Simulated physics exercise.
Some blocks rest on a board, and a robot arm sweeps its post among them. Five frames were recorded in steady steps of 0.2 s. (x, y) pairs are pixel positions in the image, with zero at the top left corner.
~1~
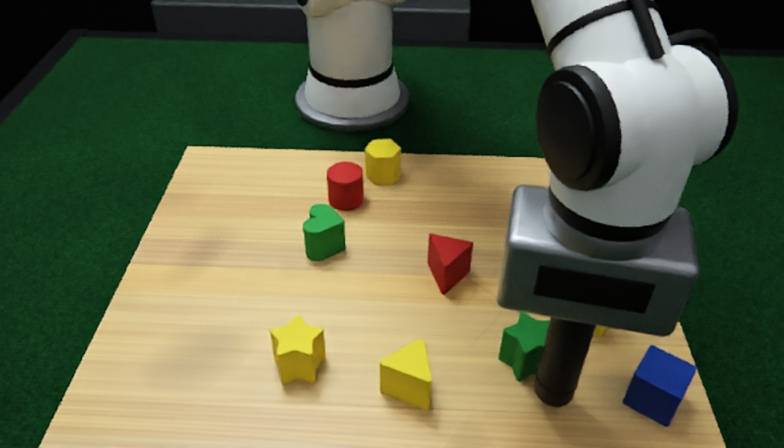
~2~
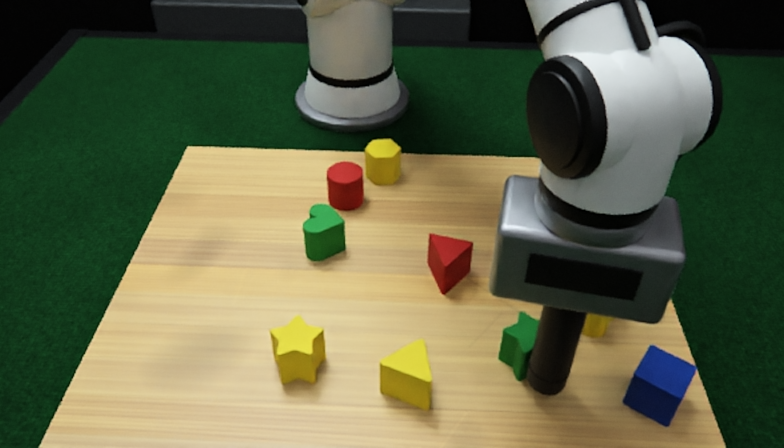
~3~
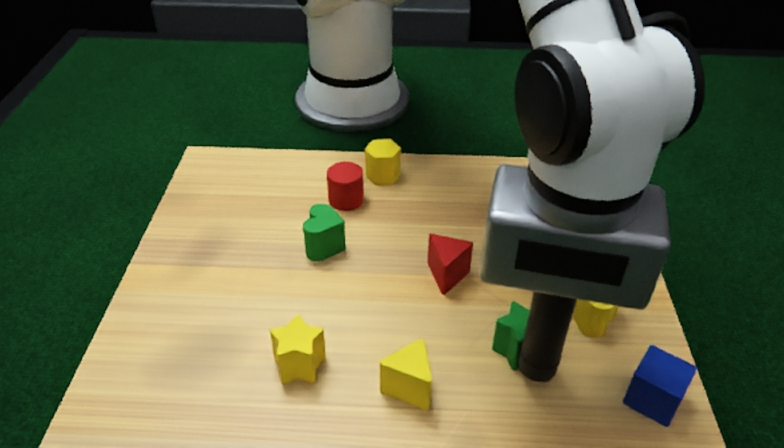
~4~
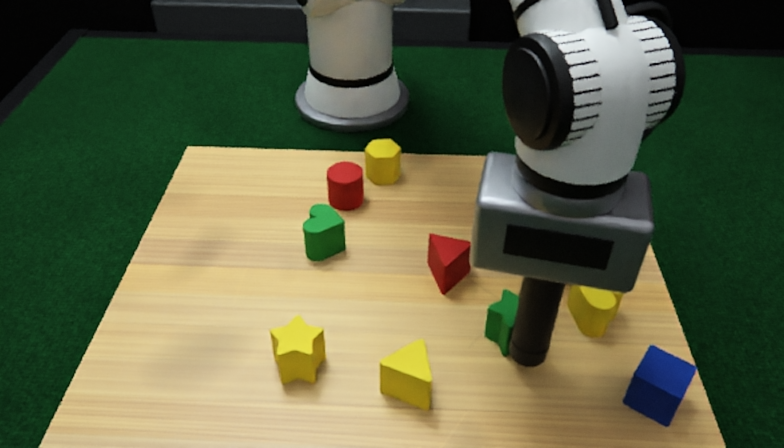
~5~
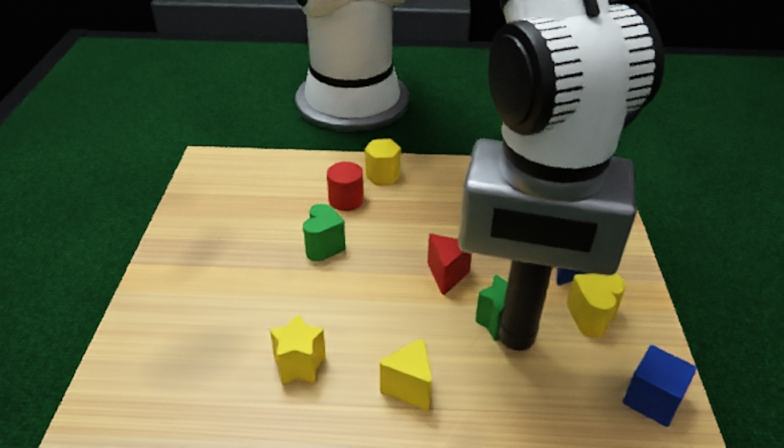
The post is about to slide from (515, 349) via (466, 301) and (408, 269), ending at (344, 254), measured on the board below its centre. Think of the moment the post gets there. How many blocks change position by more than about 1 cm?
The answer is three or more blocks.
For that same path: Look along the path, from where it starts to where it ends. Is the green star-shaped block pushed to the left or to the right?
Moves right.
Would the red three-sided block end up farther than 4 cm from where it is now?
Short answer: Yes.
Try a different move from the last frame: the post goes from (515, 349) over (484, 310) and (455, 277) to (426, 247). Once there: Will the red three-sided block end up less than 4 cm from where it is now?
I'd say no.
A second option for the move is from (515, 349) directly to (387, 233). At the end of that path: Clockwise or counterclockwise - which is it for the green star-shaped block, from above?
The block spins clockwise.
The first path, step by step. One third of the way, post at (467, 289); red three-sided block at (434, 231); green star-shaped block at (461, 248).
Two thirds of the way, post at (408, 258); red three-sided block at (413, 200), turned 35° clockwise; green star-shaped block at (422, 221), turned 40° clockwise.
At the end, post at (344, 243); green heart-shaped block at (309, 215); red three-sided block at (414, 198), turned 45° clockwise; green star-shaped block at (417, 221), turned 60° clockwise; yellow heart-shaped block in place.
